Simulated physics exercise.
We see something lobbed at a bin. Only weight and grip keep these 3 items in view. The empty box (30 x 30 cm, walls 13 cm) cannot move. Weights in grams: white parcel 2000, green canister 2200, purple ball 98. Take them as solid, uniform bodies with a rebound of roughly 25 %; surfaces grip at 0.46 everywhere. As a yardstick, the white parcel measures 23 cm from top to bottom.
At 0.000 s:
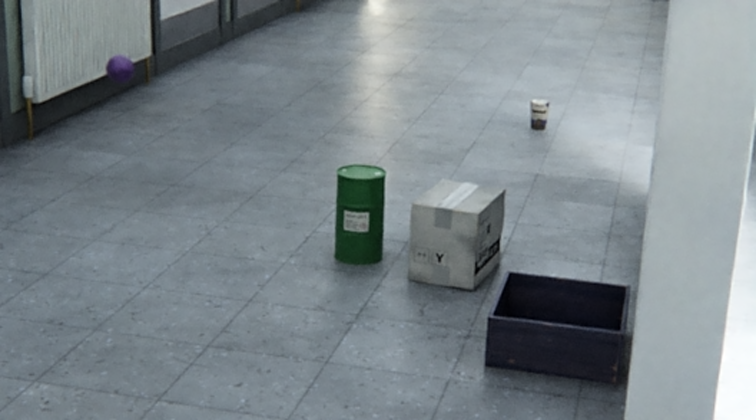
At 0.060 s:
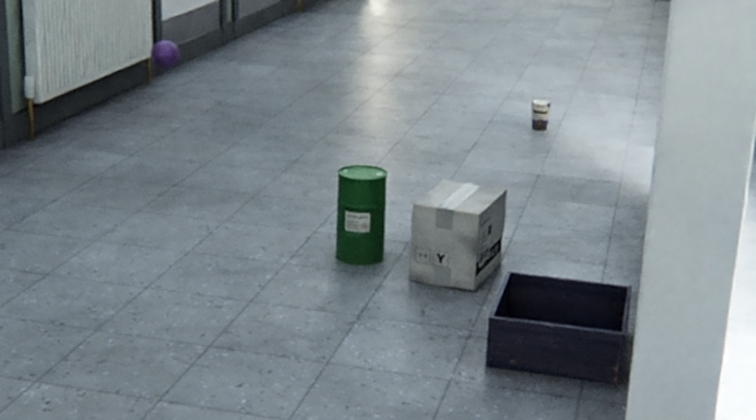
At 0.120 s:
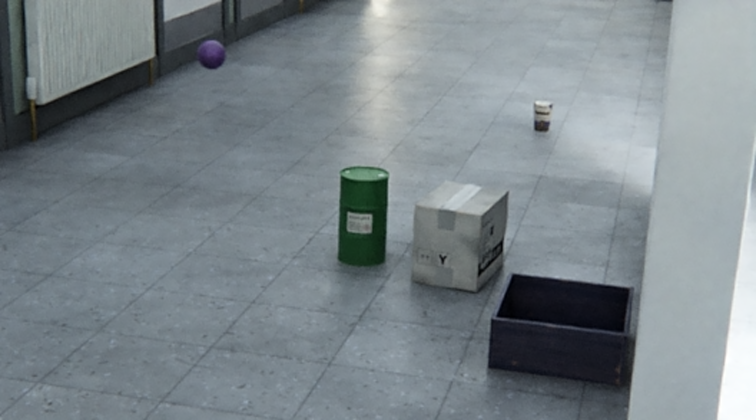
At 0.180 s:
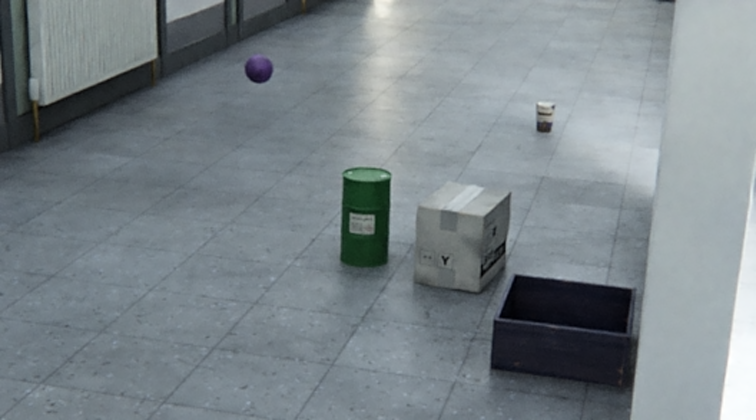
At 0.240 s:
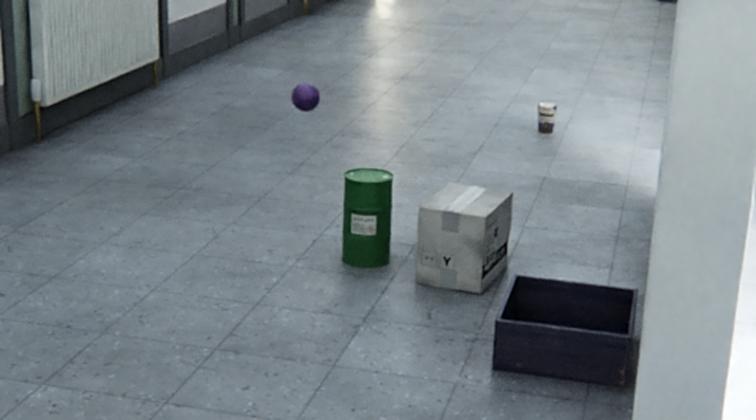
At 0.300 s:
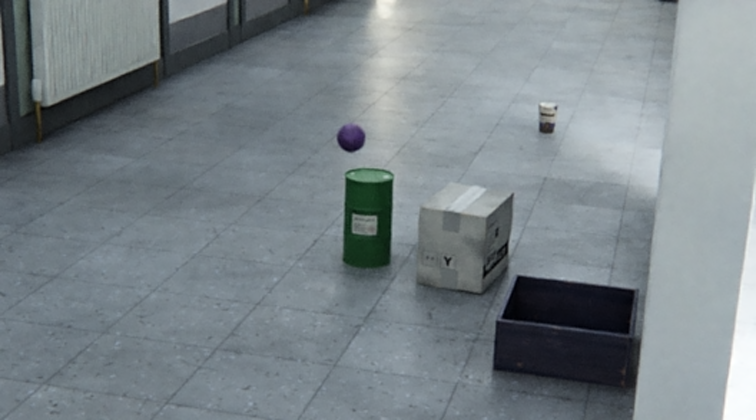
A purple ball arcs rightward through the air toward a green canister beside a white parcel.
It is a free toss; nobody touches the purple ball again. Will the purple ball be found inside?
In the end the ball comes to rest outside.
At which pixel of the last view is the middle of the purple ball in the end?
Near (443, 311).
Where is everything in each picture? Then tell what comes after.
In the first picture, gap 116 cm; purple ball (120, 69); white parcel (457, 233).
In the second picture, gap 104 cm; purple ball (165, 55); white parcel (459, 234).
In the third picture, gap 93 cm; purple ball (211, 55); white parcel (461, 235).
In the fourth picture, gap 81 cm; purple ball (259, 69); white parcel (463, 236).
In the fifth picture, gap 69 cm; purple ball (306, 97); white parcel (465, 237).
In the sixth picture, gap 58 cm; purple ball (351, 138); white parcel (466, 237).
After 0.40 s, gap 38 cm; purple ball near (424, 235).
After 0.50 s, ball outside, 21 cm from the box's middle; purple ball near (489, 313).
After 0.80 s, ball outside, 28 cm from the box's middle; purple ball near (462, 315).
In the end (2.2 s), ball outside, 34 cm from the box's middle; the bystanders under 10 cm from the start. At the end, from the last picture's camera, purple ball near (443, 311).
